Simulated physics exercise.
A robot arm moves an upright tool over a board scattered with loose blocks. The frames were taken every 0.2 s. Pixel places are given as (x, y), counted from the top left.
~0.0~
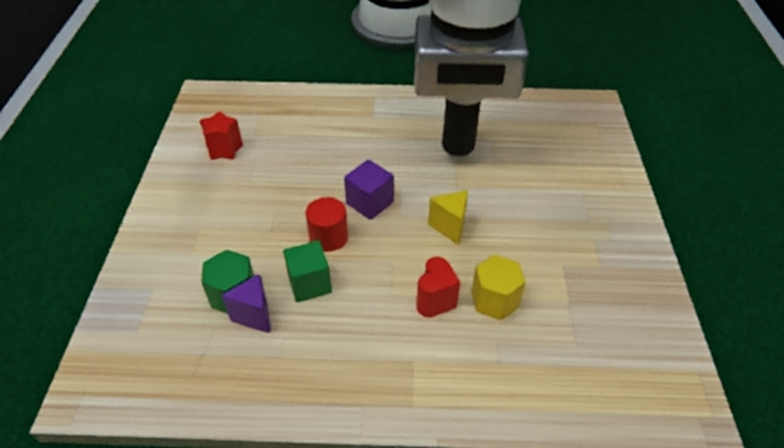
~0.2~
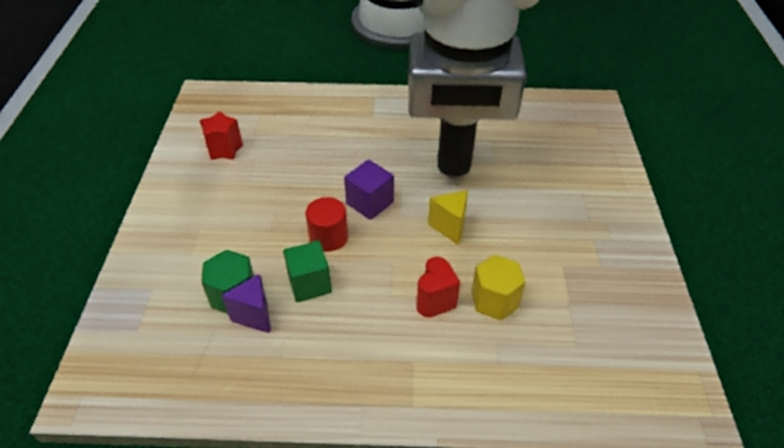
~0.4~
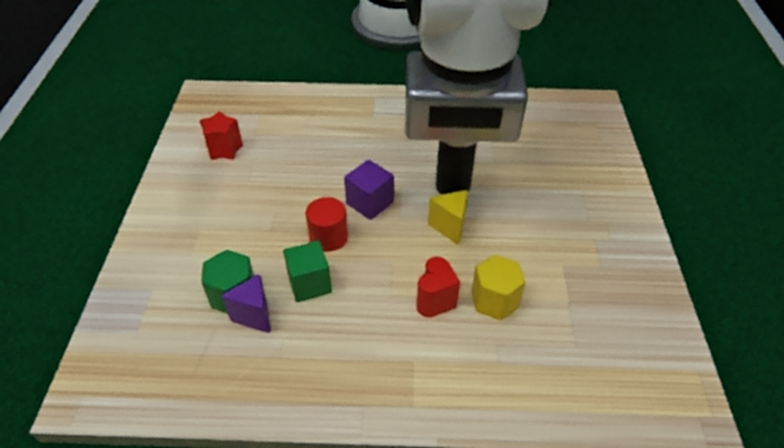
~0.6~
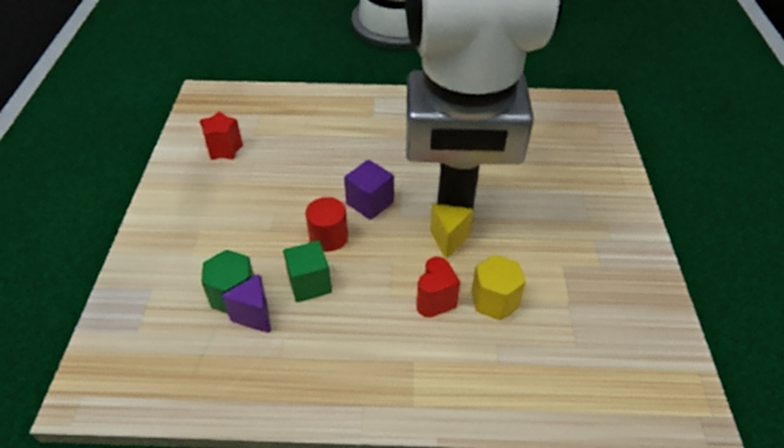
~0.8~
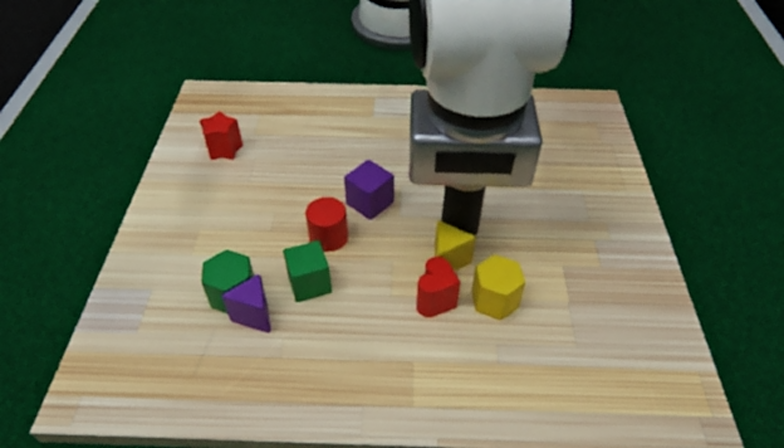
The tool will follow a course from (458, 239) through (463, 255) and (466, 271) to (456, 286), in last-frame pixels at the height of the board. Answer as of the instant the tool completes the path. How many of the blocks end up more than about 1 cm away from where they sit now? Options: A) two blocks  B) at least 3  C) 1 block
Answer: A.
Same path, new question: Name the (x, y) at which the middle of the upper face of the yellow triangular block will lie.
It should be at about (425, 264).
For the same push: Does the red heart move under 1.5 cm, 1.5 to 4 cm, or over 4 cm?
Verdict: From 1.5 to 4 cm.
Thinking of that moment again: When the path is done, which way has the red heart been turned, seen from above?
From the top, the block rotates counterclockwise.
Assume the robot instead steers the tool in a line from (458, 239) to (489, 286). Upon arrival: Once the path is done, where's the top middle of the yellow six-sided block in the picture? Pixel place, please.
By then it is at (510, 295).
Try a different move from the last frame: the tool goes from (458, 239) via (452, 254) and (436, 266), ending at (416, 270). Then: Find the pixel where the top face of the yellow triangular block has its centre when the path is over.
In the picture, that point is around (408, 270).
On the path given first. Halfway along, tool (467, 254); red heart (432, 284), turned 30° anticlockwise; yellow triangular block (443, 255), turned 35° clockwise.
At the end, tool (457, 275); red heart (423, 289), turned 55° anticlockwise; yellow triangular block (425, 264), turned 45° clockwise; yellow six-sided block (501, 277).
